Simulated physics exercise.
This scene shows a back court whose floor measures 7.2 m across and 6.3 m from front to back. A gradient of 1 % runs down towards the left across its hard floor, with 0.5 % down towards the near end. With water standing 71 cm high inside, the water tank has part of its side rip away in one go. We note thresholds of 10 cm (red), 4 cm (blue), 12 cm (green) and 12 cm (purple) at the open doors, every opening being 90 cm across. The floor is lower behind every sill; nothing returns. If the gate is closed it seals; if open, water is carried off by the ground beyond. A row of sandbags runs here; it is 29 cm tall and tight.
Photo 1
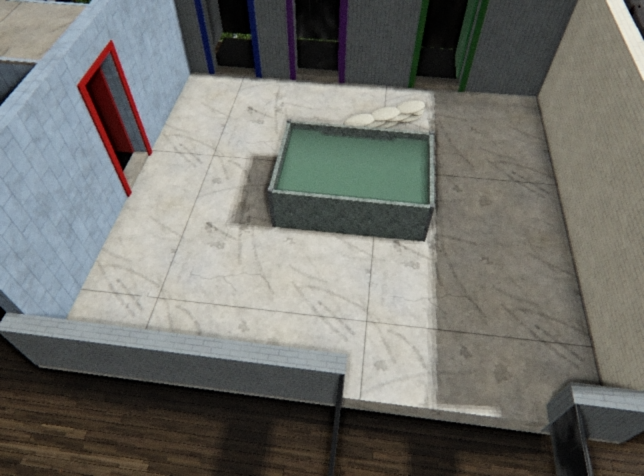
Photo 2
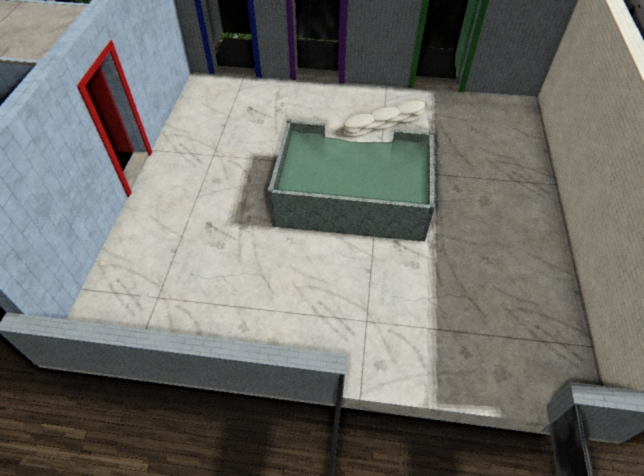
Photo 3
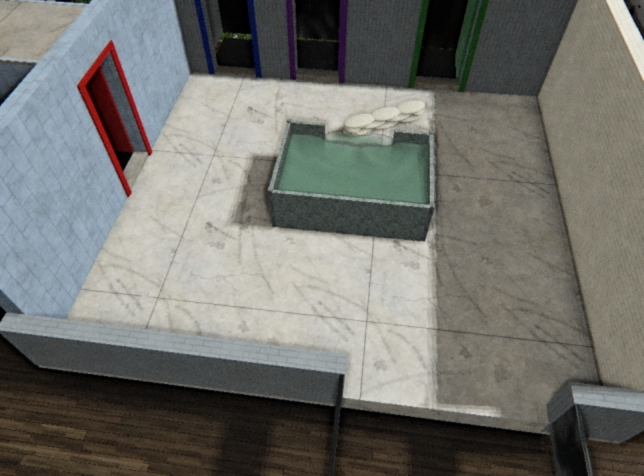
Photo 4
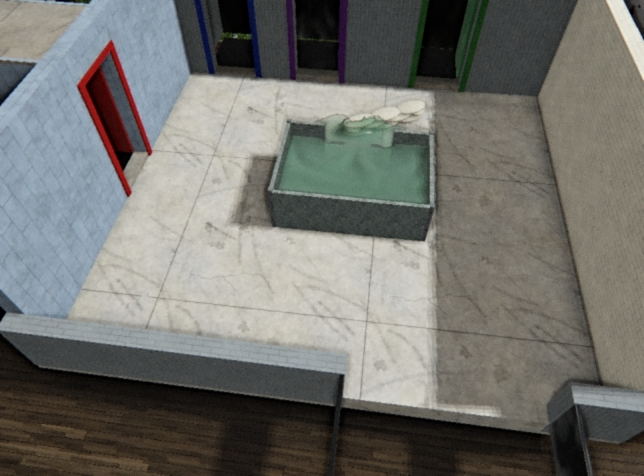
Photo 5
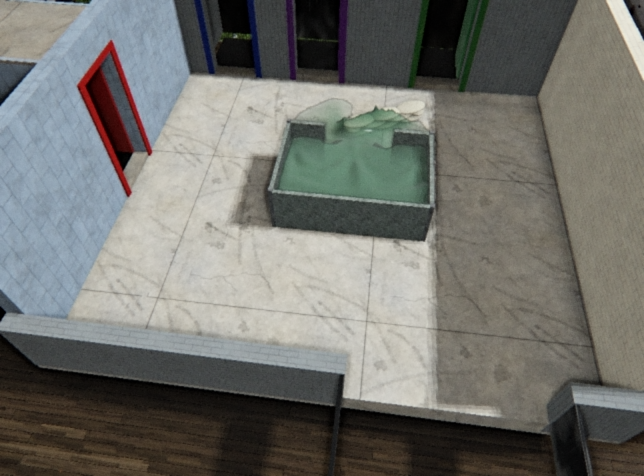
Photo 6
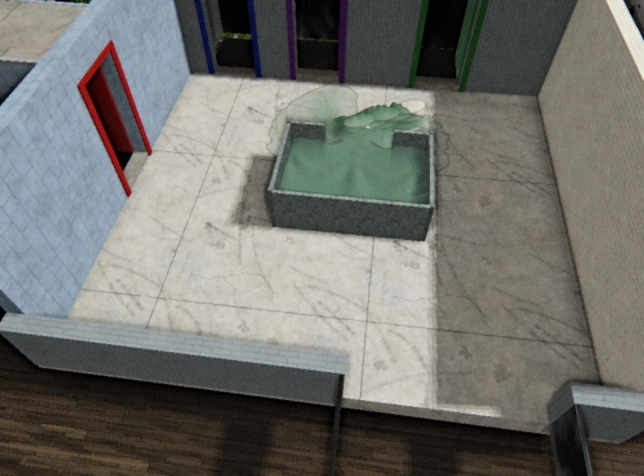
Stone tank of green water in a pale-floored court breaking open at its far side, water pouring out and spreading across the floor behind.
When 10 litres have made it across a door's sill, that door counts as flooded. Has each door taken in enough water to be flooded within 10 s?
Result: The red door lets in less than the cap; the blue door lets in more than the cap; the green door lets in less than the cap; the purple door lets in more than the cap.
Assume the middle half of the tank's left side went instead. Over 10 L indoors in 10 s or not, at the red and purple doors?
At the red door the limit is surpassed; at the purple door it is not exceeded.
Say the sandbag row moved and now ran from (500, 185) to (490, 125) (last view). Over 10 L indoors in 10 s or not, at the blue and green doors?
Result: Blue door beyond the limit; green door beyond the limit.
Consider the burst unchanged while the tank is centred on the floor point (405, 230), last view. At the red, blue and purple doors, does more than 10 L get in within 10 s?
Red: Within limit; blue: Beyond limit; purple: Within limit.
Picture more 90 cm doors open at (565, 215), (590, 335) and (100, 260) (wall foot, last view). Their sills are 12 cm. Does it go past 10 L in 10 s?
The first one doesn't reach it, the second one doesn't reach it, and the third one doesn't reach it.
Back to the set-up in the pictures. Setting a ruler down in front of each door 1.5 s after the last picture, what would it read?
Red 0 cm, blue 11 cm, green 8 cm, purple 19 cm.
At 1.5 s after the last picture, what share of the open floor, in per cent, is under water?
Around 35 per cent wet.
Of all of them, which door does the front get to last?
That's the red door.
Then, 0.7 s after the last picture water covers 25 % of the floor and is deepest (46 cm) near (362, 137); red door not reached, blue door 5 cm at the sill, 0 L in, green door not reached, purple door 19 cm at the sill, 12 L in.
Then, 1.5 s after the last picture water covers 35 % of the floor and is deepest (38 cm) near (189, 78); red door not reached, blue door 11 cm at the sill, 13 L in, green door 8 cm at the sill, 0 L in, purple door 19 cm at the sill, 42 L in.
Then, 2.8 s after the last picture water covers 45 % of the floor and is deepest (24 cm) near (352, 143); red door 4 cm at the sill, 0 L in, blue door 12 cm at the sill, 35 L in, green door 6 cm at the sill, 0 L in, purple door 13 cm at the sill, 57 L in.
Then, 5.3 s after the last picture water covers 80 % of the floor and is deepest (14 cm) near (352, 143); red door 6 cm at the sill, 0 L in, blue door 10 cm at the sill, 87 L in, green door 6 cm at the sill, 0 L in, purple door 7 cm at the sill, 59 L in.
Then, 9.3 s after the last picture water covers 90 % of the floor and is deepest (12 cm) near (73, 308); red door 7 cm at the sill, 0 L in, blue door 9 cm at the sill, 139 L in, green door 5 cm at the sill, 0 L in, purple door 5 cm at the sill, 59 L in.
